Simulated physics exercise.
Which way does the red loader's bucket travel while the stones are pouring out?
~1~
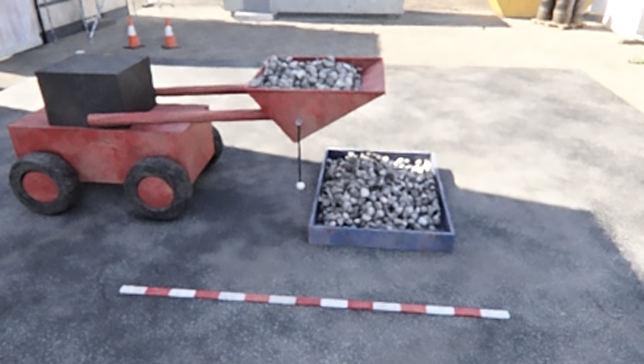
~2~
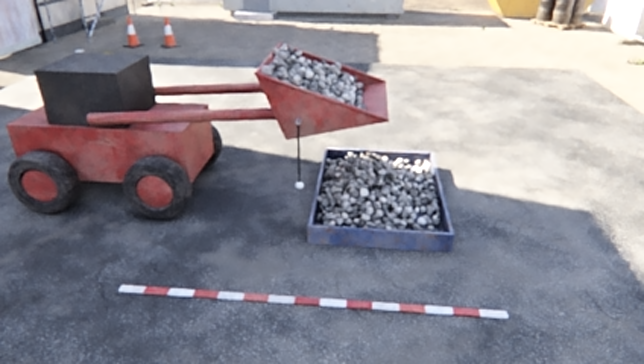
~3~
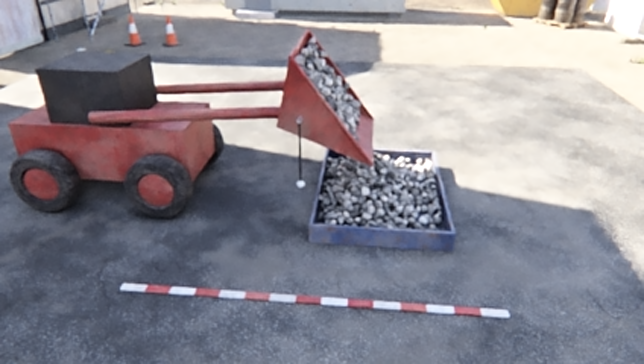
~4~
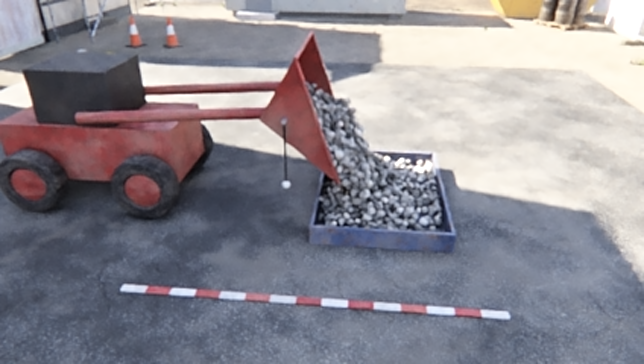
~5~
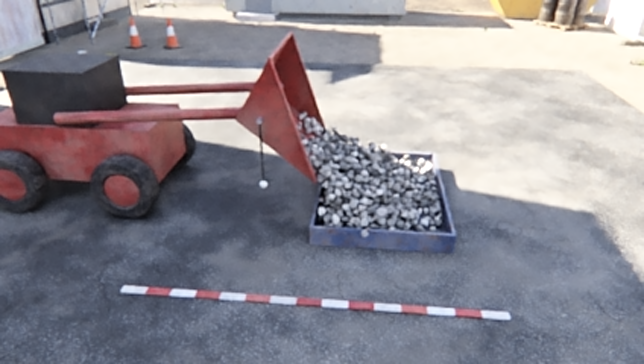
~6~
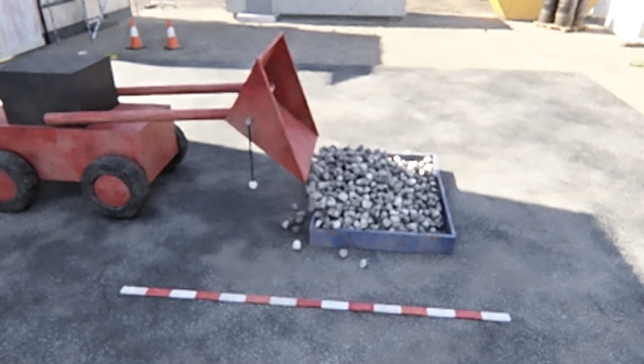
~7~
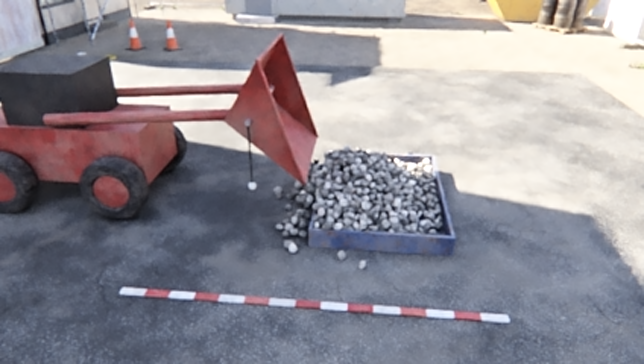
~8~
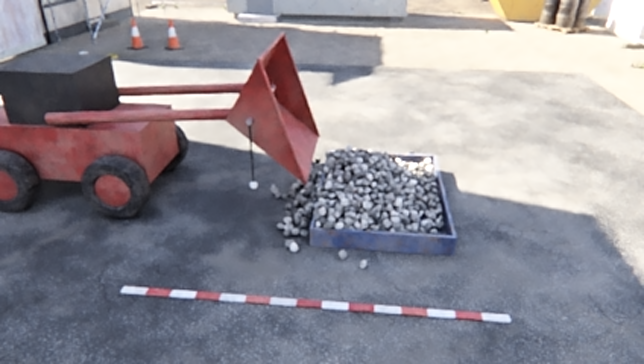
The bucket moves to the left as the loader backs away from the blue tray.
A red loader tipped its raised bucket of grey stones over a blue tray already holding stones, then backed away to the left as they poured out, leaving the bucket empty, the tray heaped and some stones spilled on the ground beside it.
